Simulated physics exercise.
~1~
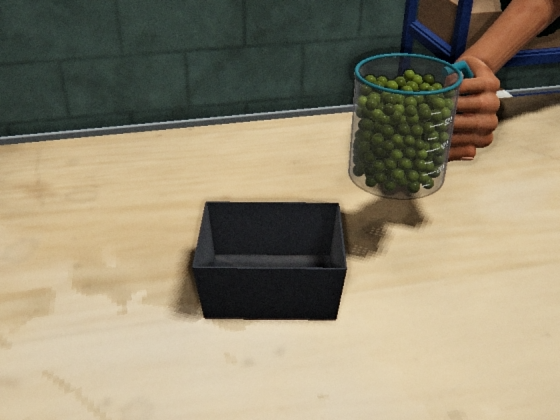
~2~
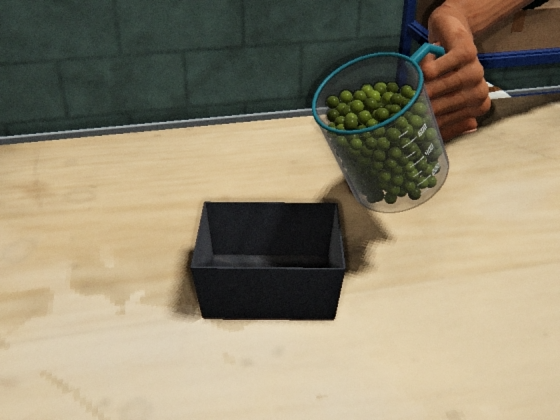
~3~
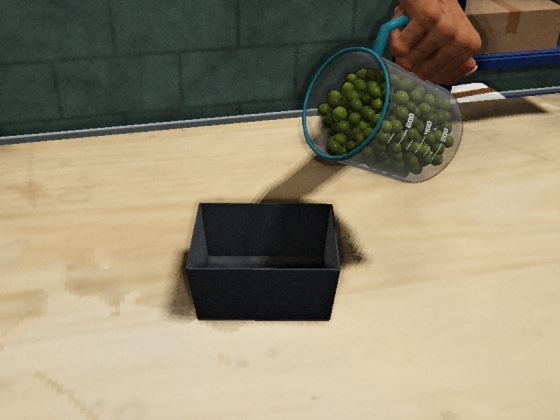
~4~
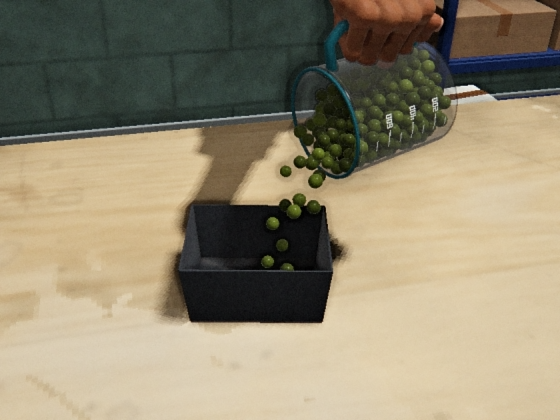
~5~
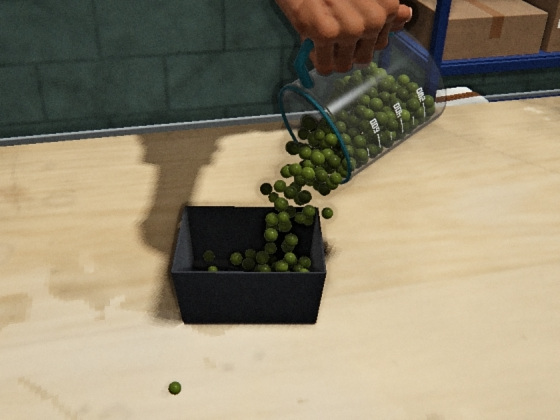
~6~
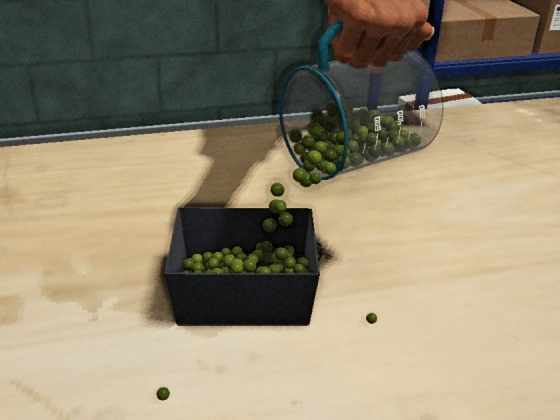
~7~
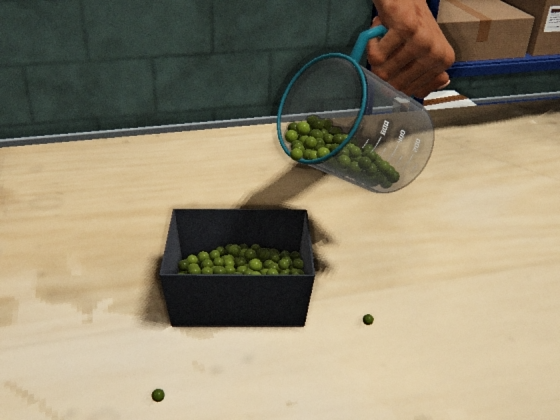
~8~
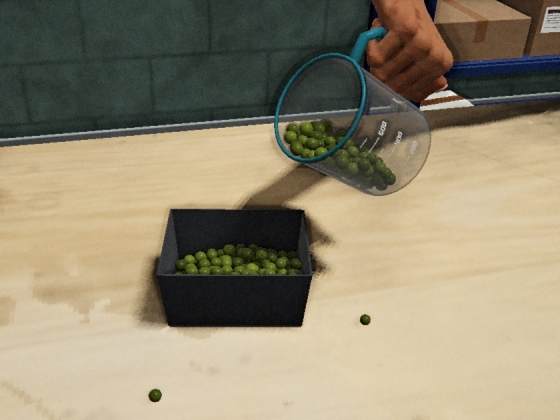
A hand tipped a clear jug of small green olives over a black tin on a wooden table, pouring most of them in while two strays landed on the tabletop, then tilted it partway back and held it with some olives still inside.
